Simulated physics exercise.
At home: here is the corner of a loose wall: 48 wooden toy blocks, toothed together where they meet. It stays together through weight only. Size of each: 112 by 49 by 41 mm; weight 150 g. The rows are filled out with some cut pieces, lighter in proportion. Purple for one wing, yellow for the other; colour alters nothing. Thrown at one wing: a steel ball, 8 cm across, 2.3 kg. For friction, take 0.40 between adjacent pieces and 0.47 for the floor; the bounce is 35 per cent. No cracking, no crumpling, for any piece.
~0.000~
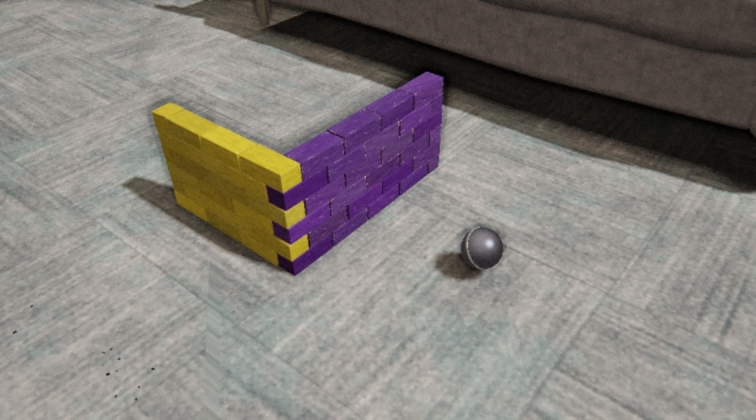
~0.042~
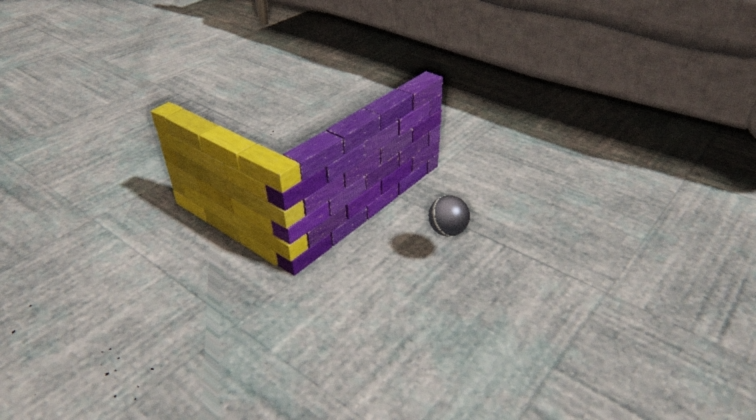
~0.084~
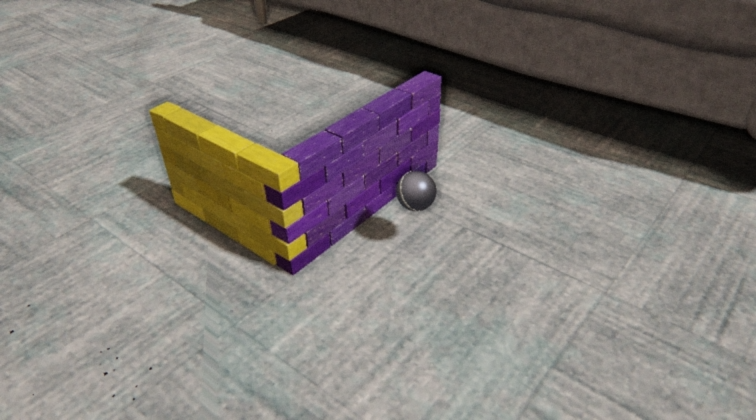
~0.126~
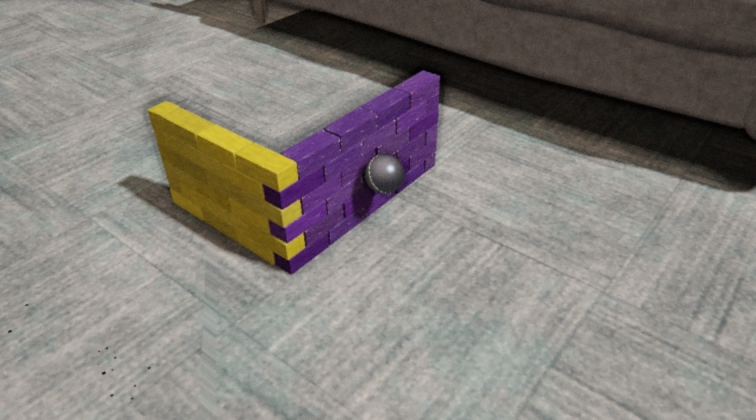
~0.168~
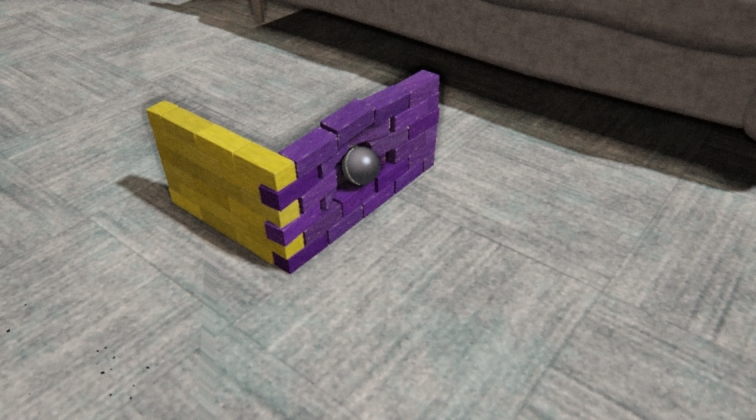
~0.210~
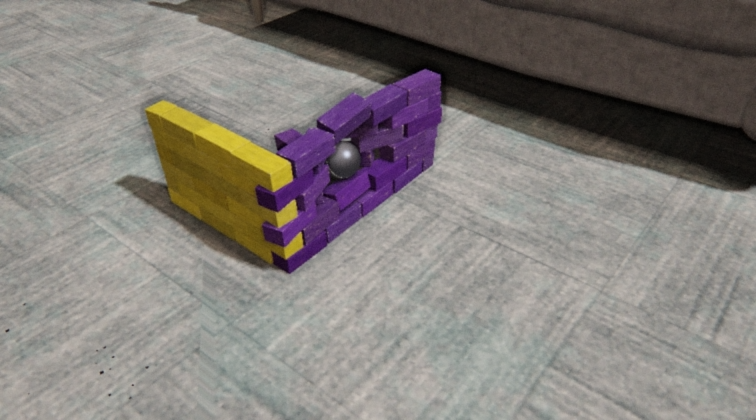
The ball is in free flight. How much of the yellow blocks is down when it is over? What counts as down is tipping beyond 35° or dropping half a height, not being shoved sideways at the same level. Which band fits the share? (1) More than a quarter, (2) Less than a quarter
Less than a quarter.
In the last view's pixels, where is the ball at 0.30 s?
Roughly at (309, 155).
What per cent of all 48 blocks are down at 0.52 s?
20 percent by then.
After 0.30 s, ball still moving; none of the 21 yellow blocks down (4 of 48 in all colours); top yellow block 8 mm from its place; top purple block 16 mm from its place.
After 0.52 s, ball still moving; none of the 21 yellow blocks down (9 of 48 in all colours); top yellow block 11° from how it stood; top purple block 12° from how it stood.
After 0.86 s, ball still moving; 1 of the 21 yellow blocks down (13 of 48 in all colours); top yellow block 37° from how it stood, 8 cm lower; top purple block on its side.
In the end (1.6 s), ball rolling away; 1 of the 21 yellow blocks down (13 of 48 in all colours); top yellow block on its side; top purple block 21 cm lower. That is 5 per cent. From the last view, middles, top yellow block near (232, 174), top purple block near (284, 169).
